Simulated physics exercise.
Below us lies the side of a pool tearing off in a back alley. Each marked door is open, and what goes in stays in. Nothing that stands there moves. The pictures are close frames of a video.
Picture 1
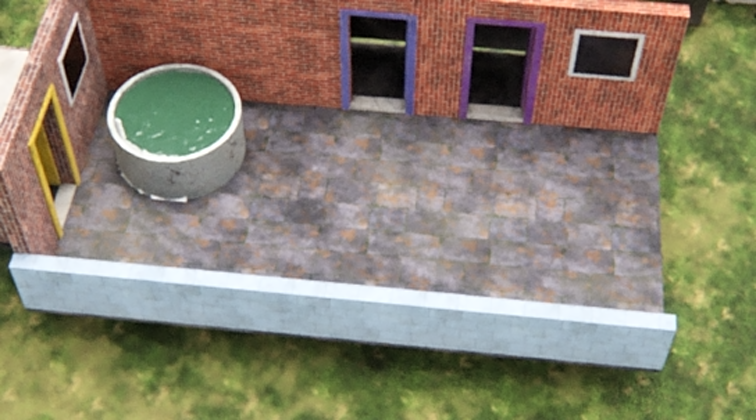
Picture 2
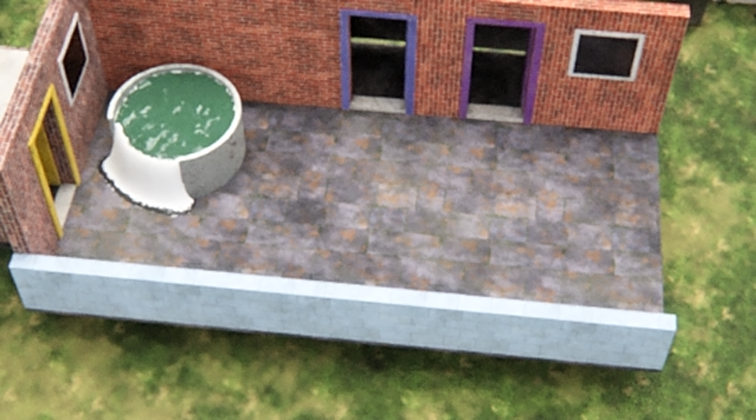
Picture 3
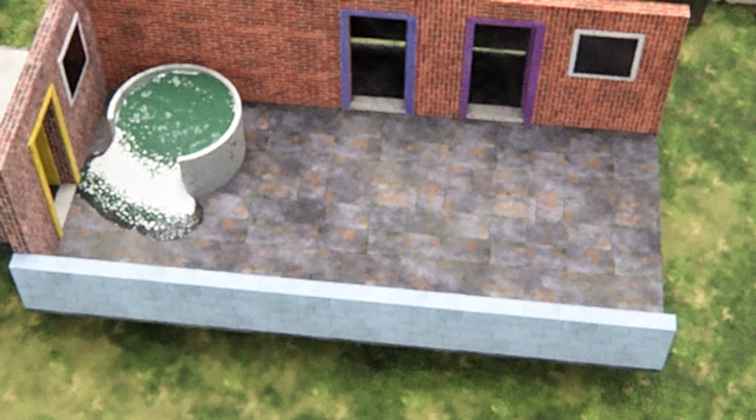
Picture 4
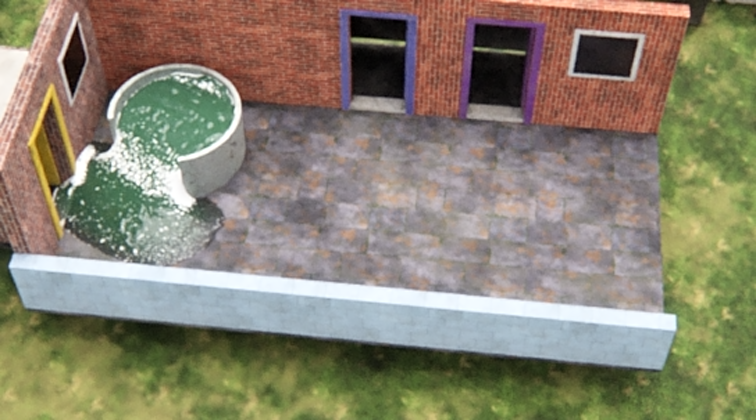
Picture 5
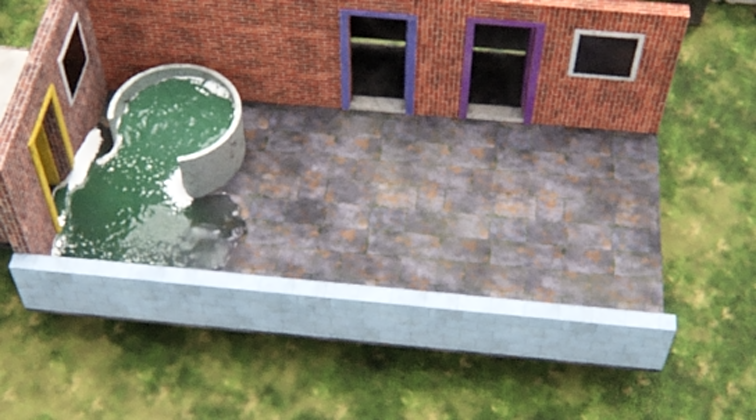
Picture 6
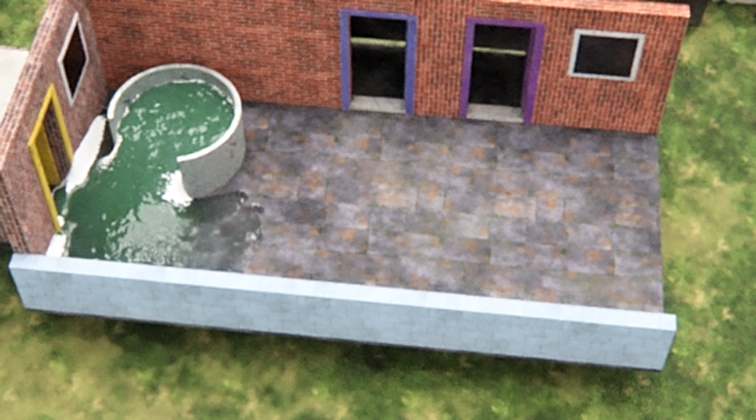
Green water bursts through the round tank's torn side and spreads across the paved floor.
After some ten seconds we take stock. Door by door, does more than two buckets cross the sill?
The yellow door lets in a lot; the blue door admits no more than that; the purple door admits no more than that.
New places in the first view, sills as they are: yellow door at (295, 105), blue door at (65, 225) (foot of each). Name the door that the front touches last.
The door marked purple.
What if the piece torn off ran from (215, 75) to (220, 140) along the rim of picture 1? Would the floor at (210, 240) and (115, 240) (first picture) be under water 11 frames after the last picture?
In that order: Free of water, not flooded.
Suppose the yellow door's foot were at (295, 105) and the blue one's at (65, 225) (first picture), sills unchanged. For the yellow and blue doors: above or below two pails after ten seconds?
One by one: Yellow lets less in; blue takes more.
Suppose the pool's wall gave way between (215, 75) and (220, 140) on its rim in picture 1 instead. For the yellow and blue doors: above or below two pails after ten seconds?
One by one: Yellow lets less in, blue goes over.
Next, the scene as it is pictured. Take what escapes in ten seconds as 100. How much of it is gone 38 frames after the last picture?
Near 70 in a hundred.
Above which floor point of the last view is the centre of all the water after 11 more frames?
Roughly at (156, 214).
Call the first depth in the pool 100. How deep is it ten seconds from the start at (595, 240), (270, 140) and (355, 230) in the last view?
About 4, 4 and 2 per cent.
A moment on, water covers 20 % of the floor; the yellow door far over two buckets in, the blue door not reached, the purple door not reached.
Next, water covers 30 % of the floor; the yellow door far over two buckets in, the blue door not reached, the purple door not reached.
Then, water covers 60 % of the floor; the yellow door far over two buckets in, the blue door not reached, the purple door not reached.
Later, water covers 100 % of the floor; the yellow door far over two buckets in, the blue door wet at the sill, nothing in, the purple door wet at the sill, nothing in.
In the end, water covers 100 % of the floor; the yellow door far over two buckets in, the blue door wet at the sill, nothing in, the purple door wet at the sill, nothing in.
